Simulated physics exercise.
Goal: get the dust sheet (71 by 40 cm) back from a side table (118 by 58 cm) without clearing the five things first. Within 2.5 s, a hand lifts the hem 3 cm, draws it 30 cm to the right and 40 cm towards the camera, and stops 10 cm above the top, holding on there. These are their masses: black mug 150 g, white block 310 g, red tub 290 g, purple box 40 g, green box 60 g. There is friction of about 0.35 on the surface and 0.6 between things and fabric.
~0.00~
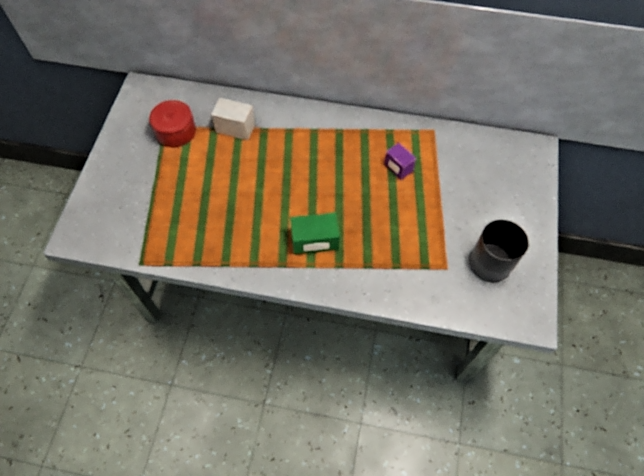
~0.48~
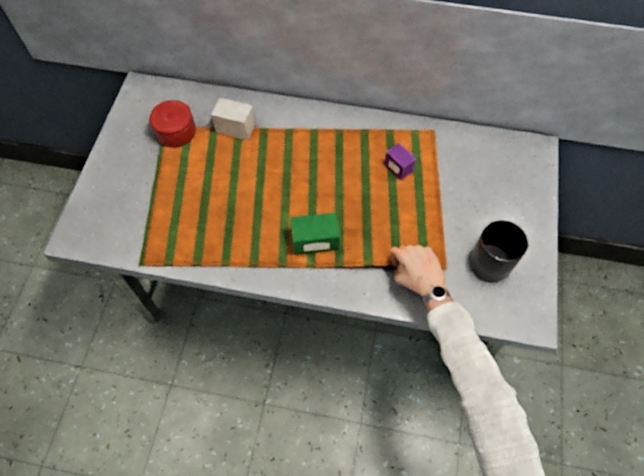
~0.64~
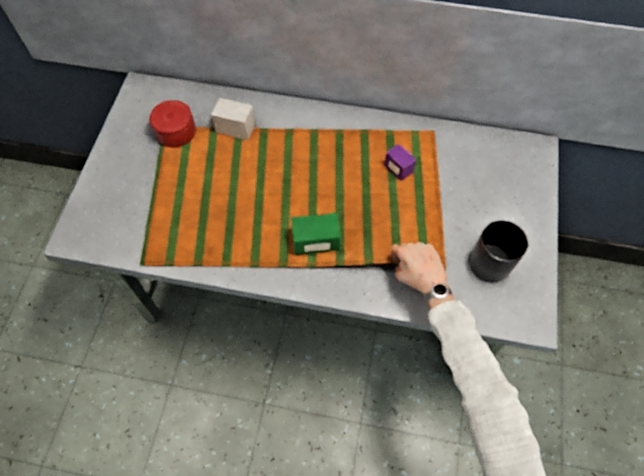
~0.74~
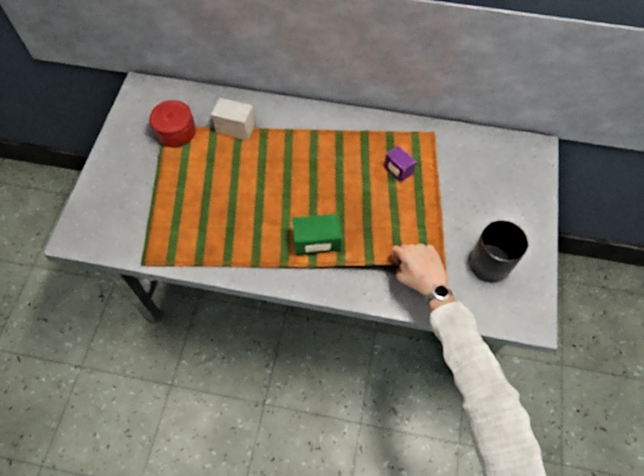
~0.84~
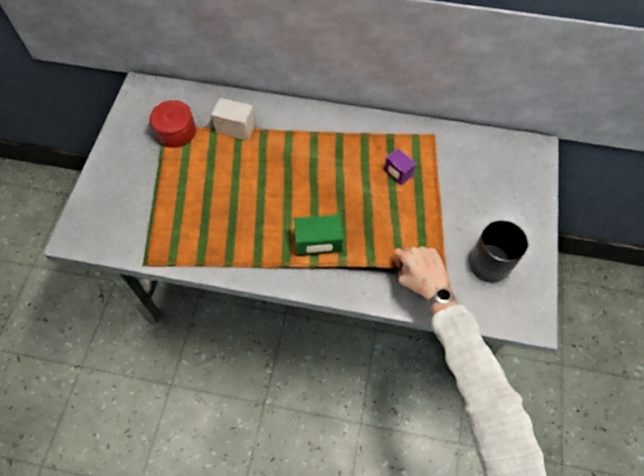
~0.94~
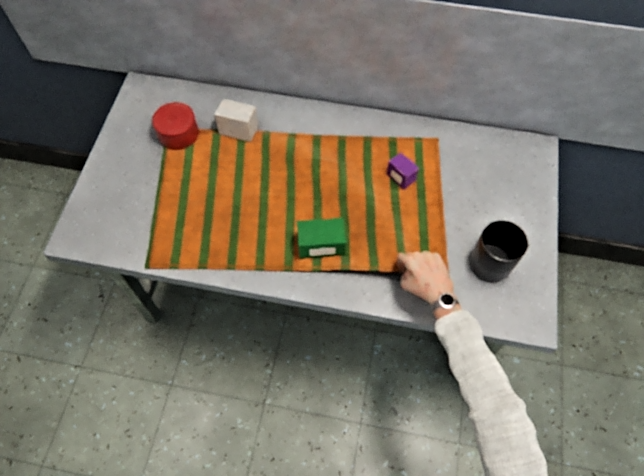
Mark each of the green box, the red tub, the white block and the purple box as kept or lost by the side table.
Green box: Lost; red tub: Kept; white block: Kept; purple box: Lost.
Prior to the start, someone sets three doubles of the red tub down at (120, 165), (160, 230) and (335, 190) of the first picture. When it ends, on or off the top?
Going through the three spots as listed: Holds its spot, ends up off the top and ends up off the top.
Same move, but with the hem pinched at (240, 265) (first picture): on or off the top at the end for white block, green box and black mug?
Afterwards white block is still on top, green box comes off and black mug is still on top.
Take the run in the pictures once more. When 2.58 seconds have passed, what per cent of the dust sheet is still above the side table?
Some 40 per cent of it.
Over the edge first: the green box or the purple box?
The green one goes first.
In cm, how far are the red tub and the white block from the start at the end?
Net displacement - red tub 50 cm, white block 2 cm.
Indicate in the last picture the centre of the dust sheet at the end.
Midpoint, last view: Approx. (424, 349).
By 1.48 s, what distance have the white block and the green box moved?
The white block is about 2 cm off and the green box about 15 cm.
After 1.5 s, 95 % of the dust sheet is still over the top; purple box 16 cm off its start, green box 13 cm off its start, red tub 13 cm off its start.
After 2.0 s, 70 % of the dust sheet is still over the top; purple box 30 cm off its start, green box 29 cm off its start, red tub 29 cm off its start.
After 2.6 s, 40 % of the dust sheet is still over the top; green box over the edge, purple box 45 cm off its start at (479, 324), red tub 43 cm off its start at (288, 221).
After 3.1 s, 25 % of the dust sheet is still over the top; green box over the edge, purple box over the edge, red tub 48 cm off its start.
After 4.7 s, 25 % of the dust sheet is still over the top; purple box over the edge, green box over the edge, red tub 48 cm off its start at (301, 236), white block 2 cm off its start at (239, 114).
